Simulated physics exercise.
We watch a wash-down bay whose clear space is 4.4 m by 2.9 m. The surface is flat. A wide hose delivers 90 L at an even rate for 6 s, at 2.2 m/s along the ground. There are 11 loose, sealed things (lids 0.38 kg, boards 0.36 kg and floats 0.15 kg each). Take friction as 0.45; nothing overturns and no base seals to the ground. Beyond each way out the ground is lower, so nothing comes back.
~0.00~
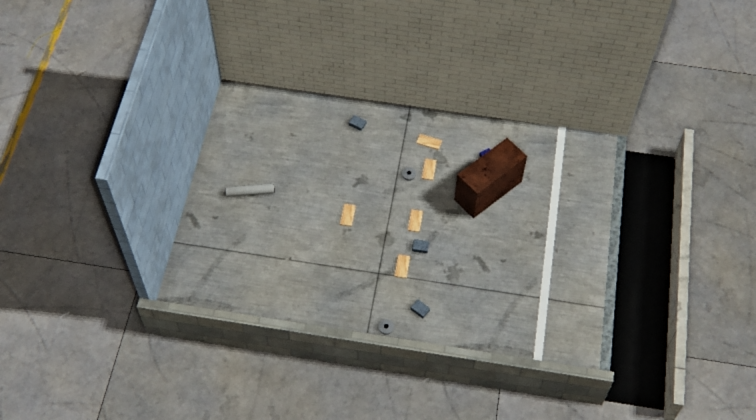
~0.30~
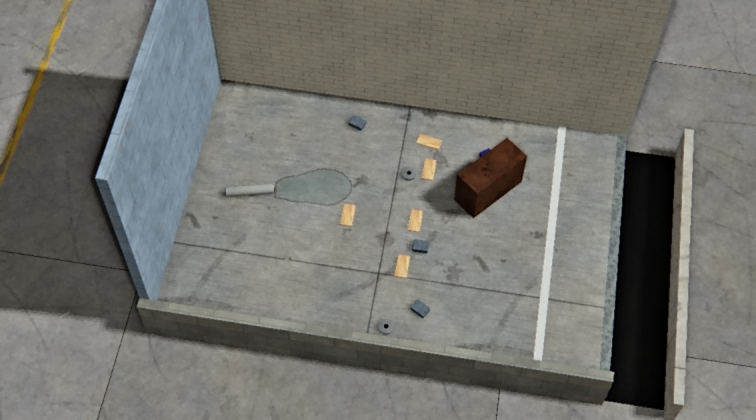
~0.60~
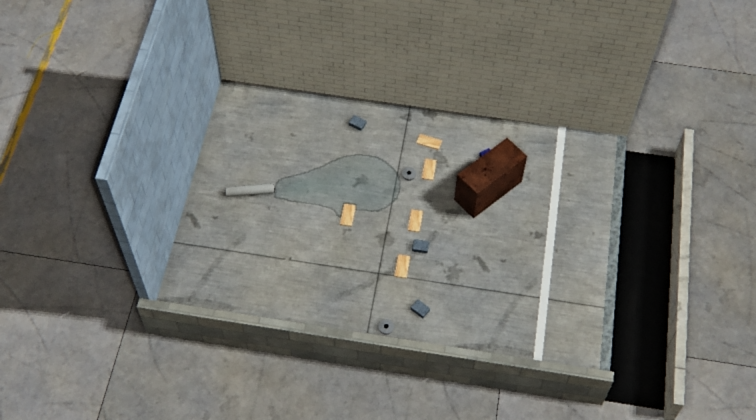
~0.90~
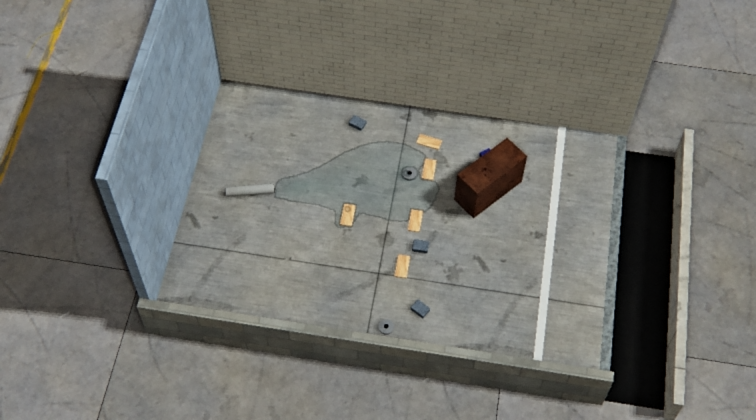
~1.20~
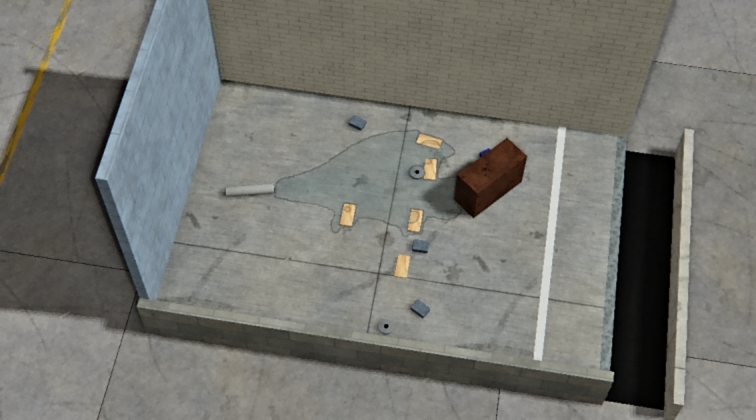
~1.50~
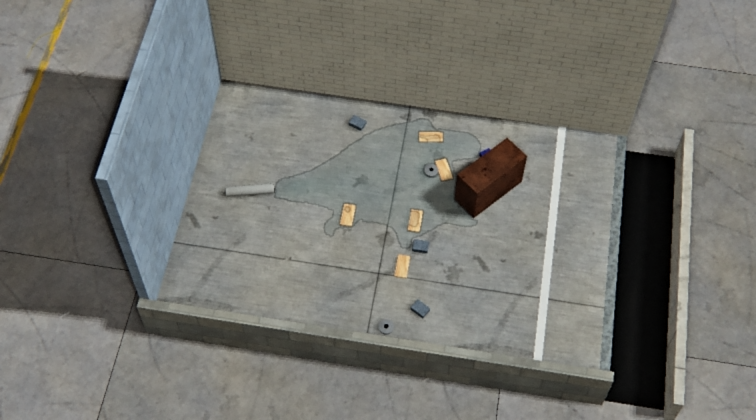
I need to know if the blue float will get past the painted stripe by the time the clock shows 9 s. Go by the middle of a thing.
The blue float gets past.
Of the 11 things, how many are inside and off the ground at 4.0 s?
2 of them.
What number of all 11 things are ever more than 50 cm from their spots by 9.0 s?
I count 4.
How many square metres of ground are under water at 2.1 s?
Some 2.5 m2.
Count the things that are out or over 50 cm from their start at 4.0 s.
I count 3.
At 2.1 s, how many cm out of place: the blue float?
About 20 cm.
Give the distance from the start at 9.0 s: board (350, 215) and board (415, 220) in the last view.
In that order: 0 cm, 50 cm.
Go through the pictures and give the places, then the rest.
In the first picture, the blue float at (488, 156), on the bottom; 0.0 m2 under water; 0 of 11 have shifted.
In the second picture, the blue float at (488, 156) rests on the ground; 0.2 m2 under water; 0 of 11 have shifted.
In the third picture, the blue float at (488, 156) rests on the ground; 0.6 m2 under water; 0 of 11 have shifted.
In the fourth picture, the blue float at (488, 156) rests on the ground; water covers 1.0 m2; 0 of 11 have shifted.
In the fifth picture, the blue float at (488, 156), on the bottom; 1.3 m2 under water; 1 of 11 have shifted.
In the sixth picture, the blue float at (488, 156) rests on the ground; 1.6 m2 under water; 3 of 11 have shifted.
After 2.1 s the blue float is near (502, 153), 0.2 m from its start, aground; 0 of 11 are over the mark; 2 afloat.
After 4.0 s the blue float is near (567, 166), 0.8 m from its start, aground; 3 of 11 are over the mark; 2 afloat.
After 6.3 s the blue float is near (596, 211), 1.3 m from its start, aground; 3 of 11 are over the mark; 1 afloat.
After 9.0 s the blue float is near (598, 224), 1.4 m from its start, afloat; 3 of 11 are over the mark; 1 afloat.
